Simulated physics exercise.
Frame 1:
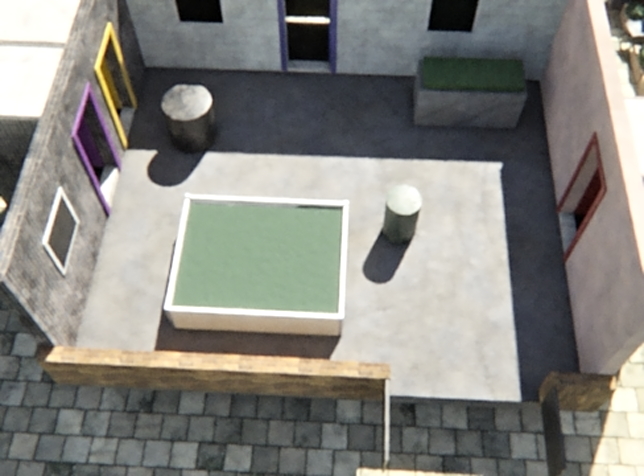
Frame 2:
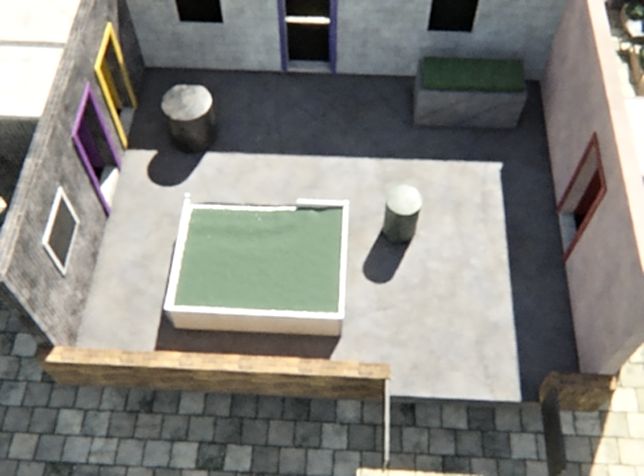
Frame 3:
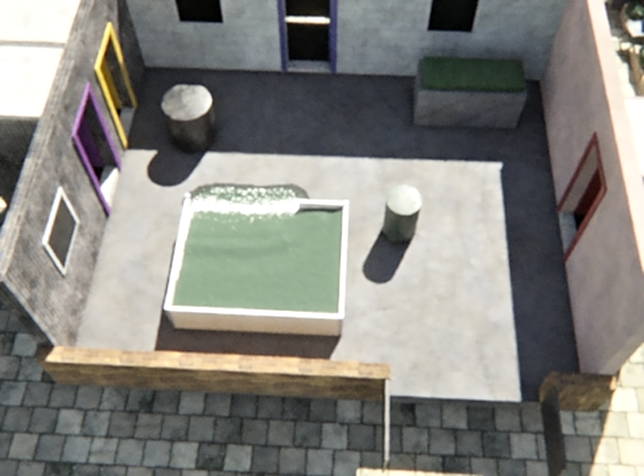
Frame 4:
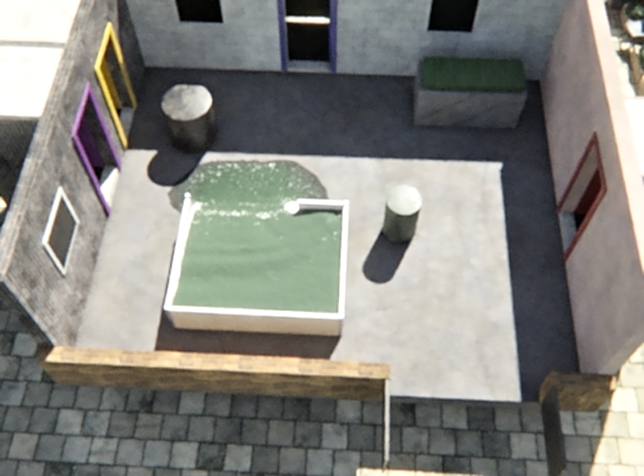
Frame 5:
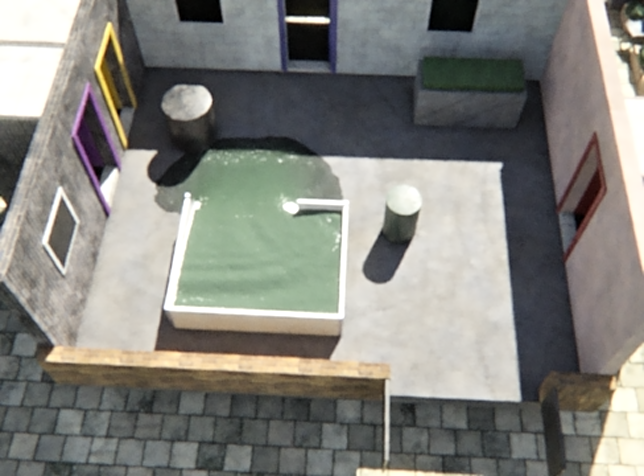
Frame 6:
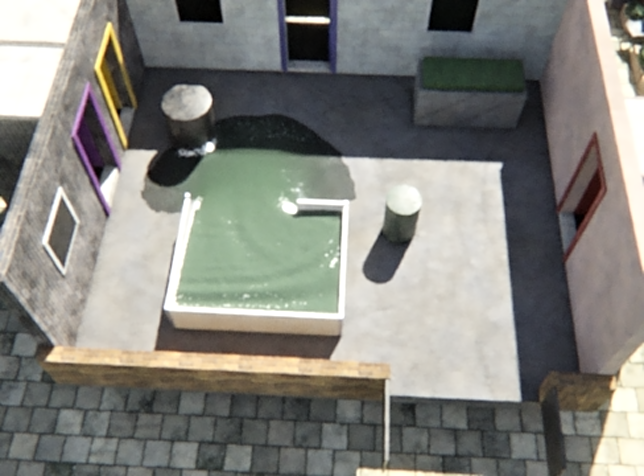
A water tank in an enclosed yard breaking open on its far side, green water pouring out and spreading around a stone cylinder.
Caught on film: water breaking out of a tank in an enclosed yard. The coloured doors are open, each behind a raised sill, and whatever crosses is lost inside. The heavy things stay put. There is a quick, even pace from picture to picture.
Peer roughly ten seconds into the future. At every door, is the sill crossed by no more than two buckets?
One by one: The purple door sees no more than two buckets come in; the blue door sees more than two buckets come in; the yellow door sees more than two buckets come in; the red door sees no more than two buckets come in.
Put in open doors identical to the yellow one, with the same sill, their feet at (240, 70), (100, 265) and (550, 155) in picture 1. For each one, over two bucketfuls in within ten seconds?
In order: Exceeds it, falls short, falls short.
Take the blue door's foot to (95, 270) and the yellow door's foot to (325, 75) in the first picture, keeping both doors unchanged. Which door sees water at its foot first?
The one in yellow.
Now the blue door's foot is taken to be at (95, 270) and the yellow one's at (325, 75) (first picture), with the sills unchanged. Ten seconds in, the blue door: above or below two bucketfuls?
Logged - blue door ends up lower.
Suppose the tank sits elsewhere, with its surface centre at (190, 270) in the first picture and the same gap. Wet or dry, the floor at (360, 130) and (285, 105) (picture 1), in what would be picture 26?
Submerged, then submerged.
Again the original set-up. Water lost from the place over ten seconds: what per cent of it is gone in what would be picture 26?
I'd estimate close to 45 per cent.
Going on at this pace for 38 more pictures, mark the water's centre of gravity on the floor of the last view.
Around (272, 171).
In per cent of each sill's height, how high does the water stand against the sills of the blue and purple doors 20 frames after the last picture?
Estimate, in order: 280 and 70 percent.
A moment on, water covers 25 % of the floor; the purple door not reached, the blue door under two buckets in, the yellow door wet at the sill, nothing in, the red door not reached.
Next, water covers 30 % of the floor; the purple door wet at the sill, nothing in, the blue door over two buckets in, the yellow door under two buckets in, the red door not reached.
Then, water covers 40 % of the floor; the purple door under two buckets in, the blue door far over two buckets in, the yellow door over two buckets in, the red door not reached.
Later, water covers 70 % of the floor; the purple door under two buckets in, the blue door far over two buckets in, the yellow door far over two buckets in, the red door not reached.
In the end, water covers 95 % of the floor; the purple door under two buckets in, the blue door far over two buckets in, the yellow door far over two buckets in, the red door wet at the sill, nothing in.
